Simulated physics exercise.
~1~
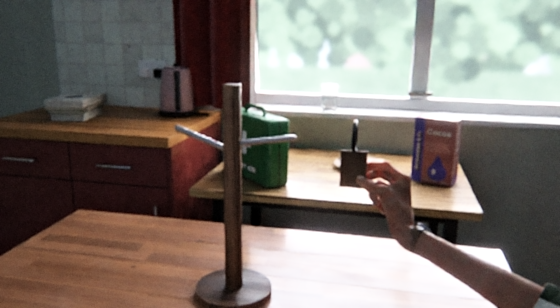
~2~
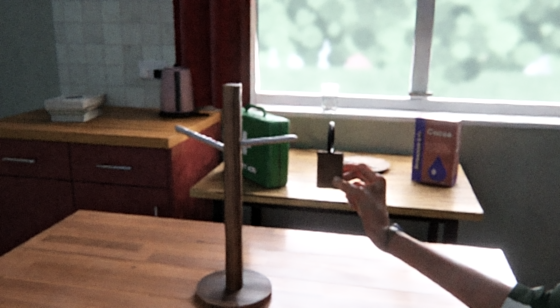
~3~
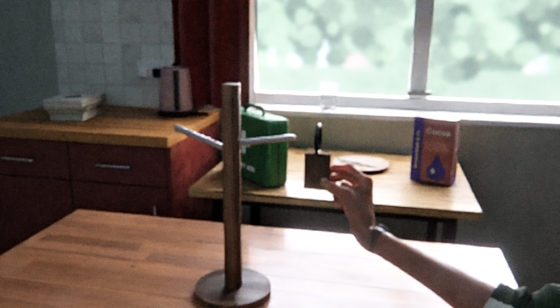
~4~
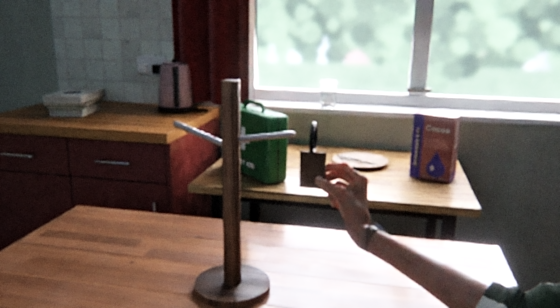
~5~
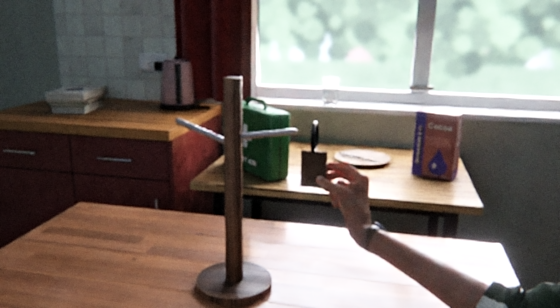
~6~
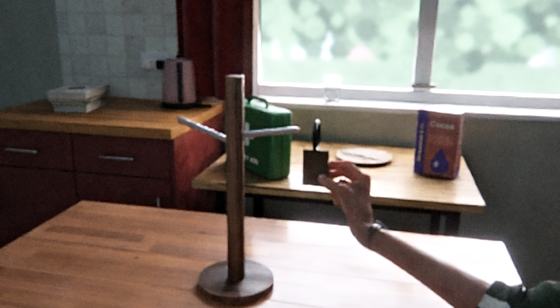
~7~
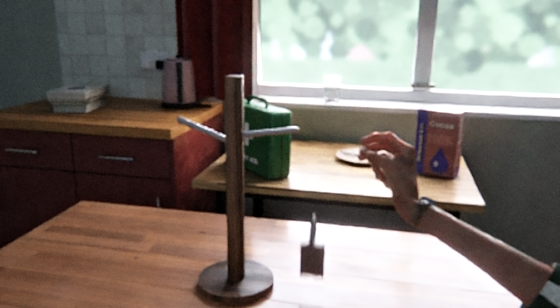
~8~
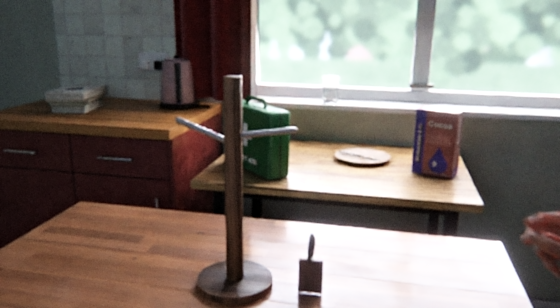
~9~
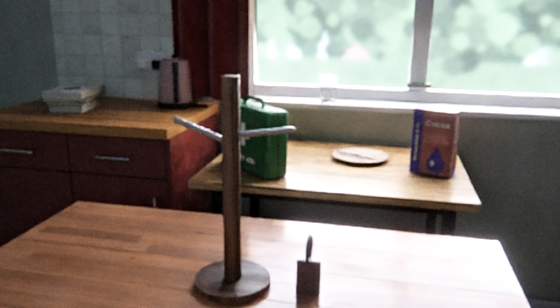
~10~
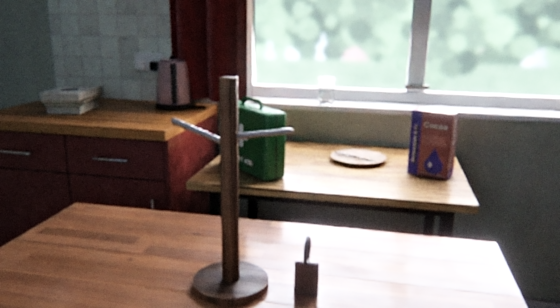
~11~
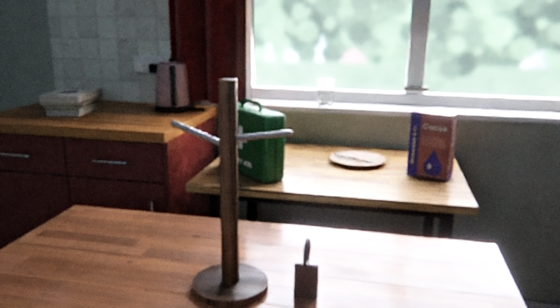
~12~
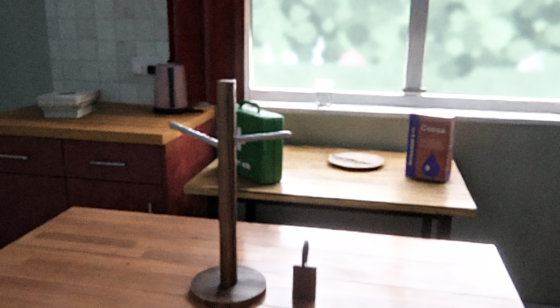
A hand reaches in from the right, holding a small brown tag with a dark loop above a wooden table in a kitchen, seen from across the table by a slightly swaying camera. A brown peg stand with pale arms stands left of centre, with a green case, a round board and a brown and blue box on a counter behind it, beneath a window. The hand carries the tag left towards the stand and pauses short of the peg. It lets go, and the tag drops as the hand withdraws right. The tag ends upright and still on the table beside the stand's base.
